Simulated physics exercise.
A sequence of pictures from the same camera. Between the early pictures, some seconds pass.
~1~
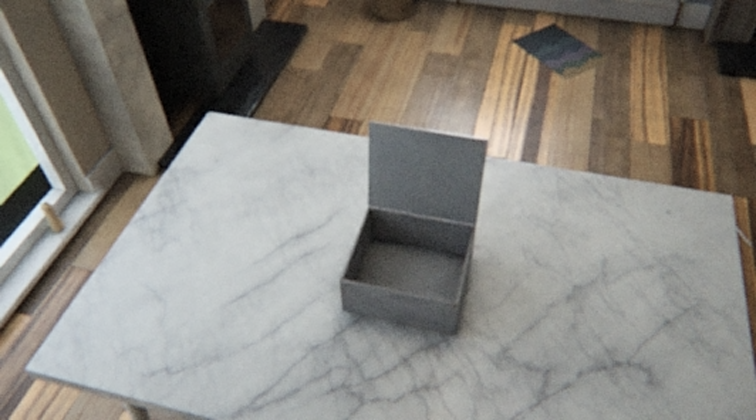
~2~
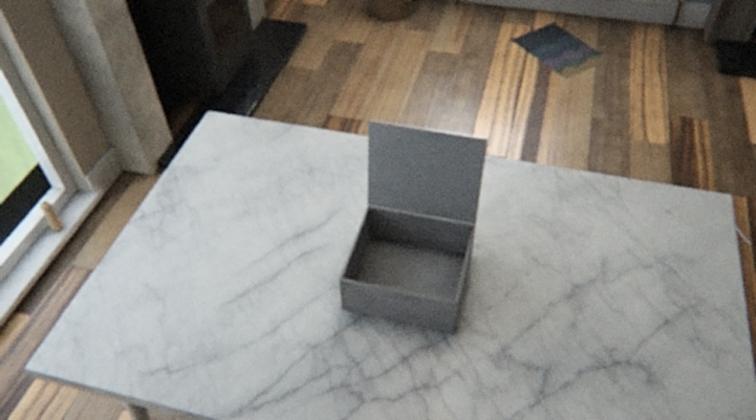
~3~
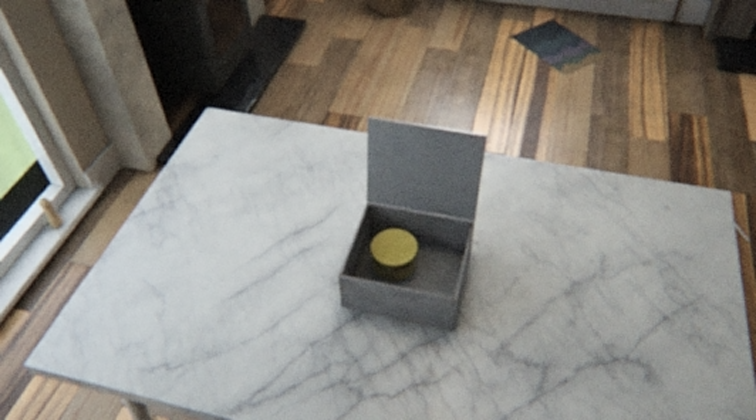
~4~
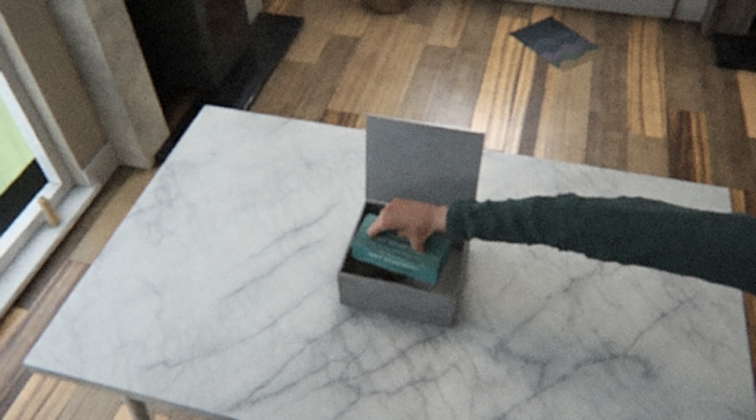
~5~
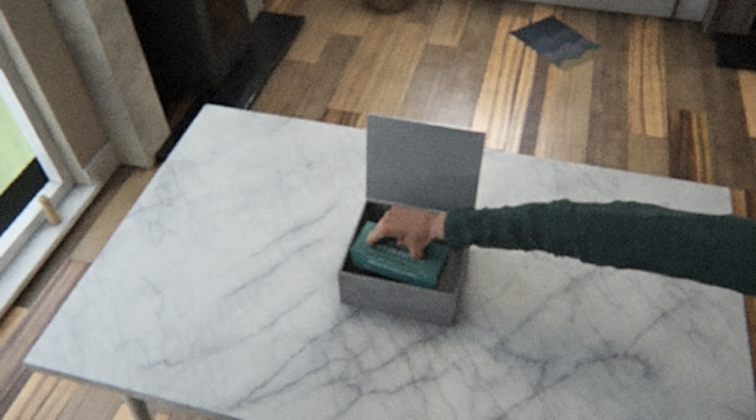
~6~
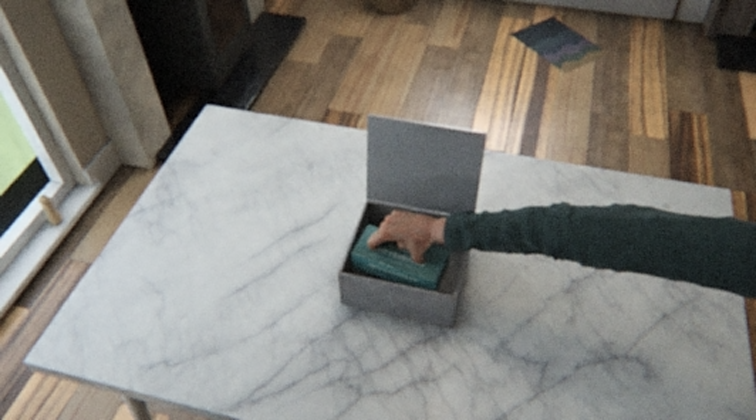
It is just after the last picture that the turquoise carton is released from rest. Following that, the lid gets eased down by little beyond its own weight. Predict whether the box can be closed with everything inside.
The box can be closed.
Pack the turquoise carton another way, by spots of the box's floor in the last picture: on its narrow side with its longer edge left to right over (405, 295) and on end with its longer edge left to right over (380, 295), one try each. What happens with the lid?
So, first it fits down fine, then it won't go down.
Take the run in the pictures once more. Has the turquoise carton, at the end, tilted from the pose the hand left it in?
The turquoise carton ends up leaning.
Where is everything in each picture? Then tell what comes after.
In the first frame, the last thing is not in view yet.
In the second frame, the last thing is not in view yet.
In the third frame, the last thing is not in view yet; yellow tub (394, 256).
In the fourth frame, on its way; turquoise carton (401, 249).
In the fifth frame, on its way; turquoise carton (400, 256).
In the sixth frame, in place under the hand; turquoise carton (401, 260).
Then, 1.30 s later than the last frame, lid 77° above the rim; turquoise carton on its side near (392, 287).
Then, 1.80 s later than the last frame, lid 30° above the rim; turquoise carton on its side near (392, 287).
When it is over, lid shut; lying over in the box, turquoise carton; yellow tub as before. End places, in pixels of the last picture, turquoise carton near (392, 287).
